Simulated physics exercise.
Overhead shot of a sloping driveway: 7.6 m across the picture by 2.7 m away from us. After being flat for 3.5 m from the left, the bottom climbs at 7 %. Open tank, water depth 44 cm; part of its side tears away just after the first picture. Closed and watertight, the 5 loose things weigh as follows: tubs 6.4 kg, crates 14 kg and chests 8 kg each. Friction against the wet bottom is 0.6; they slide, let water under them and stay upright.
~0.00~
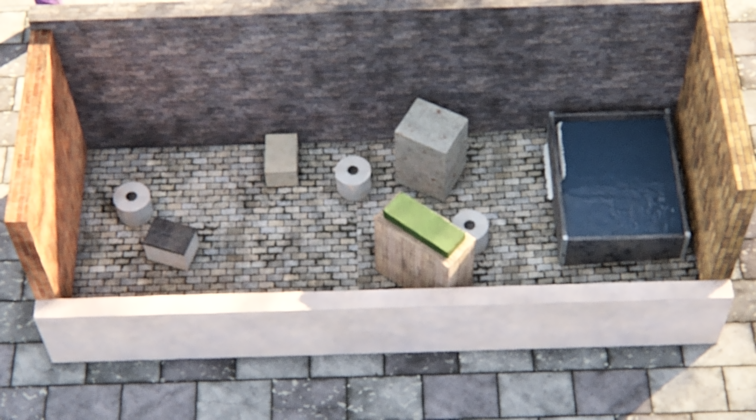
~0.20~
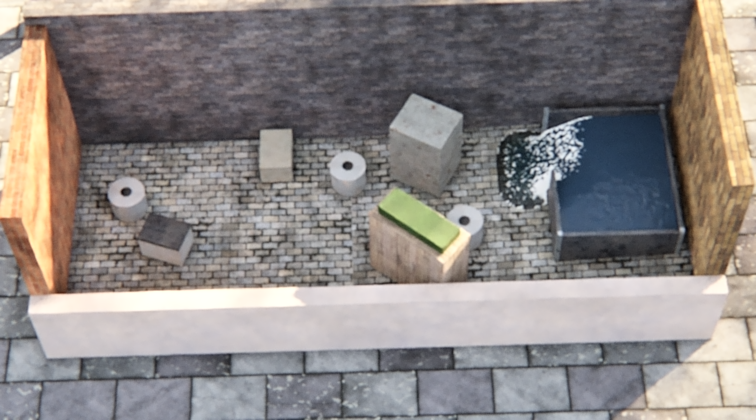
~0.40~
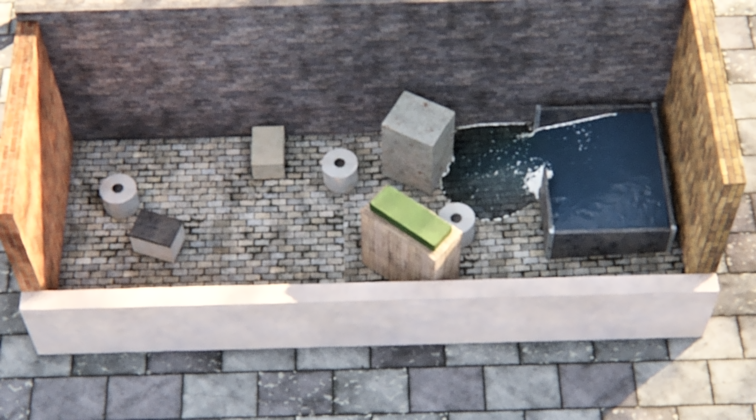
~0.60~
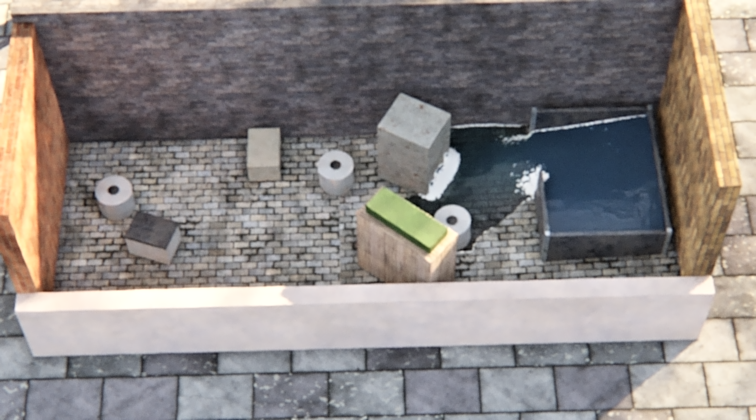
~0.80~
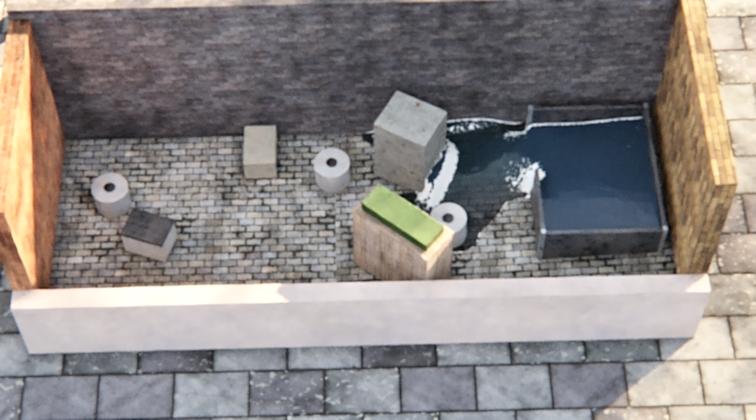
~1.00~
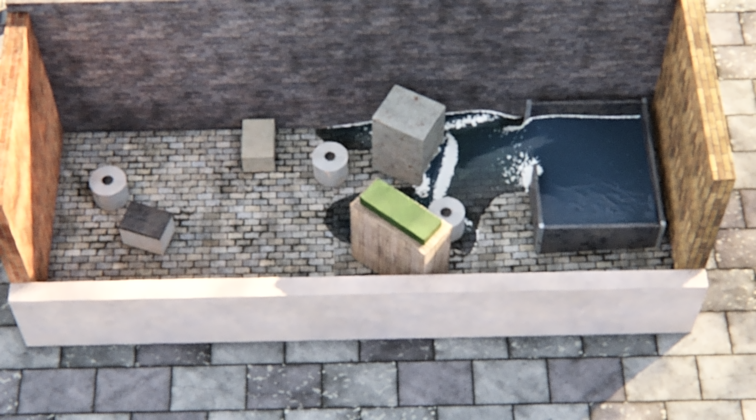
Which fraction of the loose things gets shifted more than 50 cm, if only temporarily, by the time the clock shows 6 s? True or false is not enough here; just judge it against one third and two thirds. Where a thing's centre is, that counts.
It lies at or above the upper mark.
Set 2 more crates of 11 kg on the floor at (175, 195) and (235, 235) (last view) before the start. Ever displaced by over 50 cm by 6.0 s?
Respectively beyond that and beyond that.
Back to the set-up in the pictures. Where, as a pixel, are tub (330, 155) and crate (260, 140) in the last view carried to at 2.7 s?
First one near (274, 202), second near (157, 148).
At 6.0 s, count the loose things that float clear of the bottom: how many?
It comes to 5.
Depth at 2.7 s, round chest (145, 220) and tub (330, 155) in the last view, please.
I'd estimate 4 cm for the first and 5 cm for the second.
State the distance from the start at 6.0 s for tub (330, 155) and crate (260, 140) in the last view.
Answer, in order asked: 150 cm, 200 cm.
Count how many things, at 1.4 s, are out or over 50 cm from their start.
The count is 0.
After 1.4 s 0 of 5 are over 50 cm from their spots; 0 afloat.
After 2.7 s 3 of 5 are over 50 cm from their spots; 0 afloat.
After 4.2 s 4 of 5 are over 50 cm from their spots; 3 afloat.
After 6.0 s 5 of 5 are over 50 cm from their spots, and 5 have been at some point; 5 afloat.
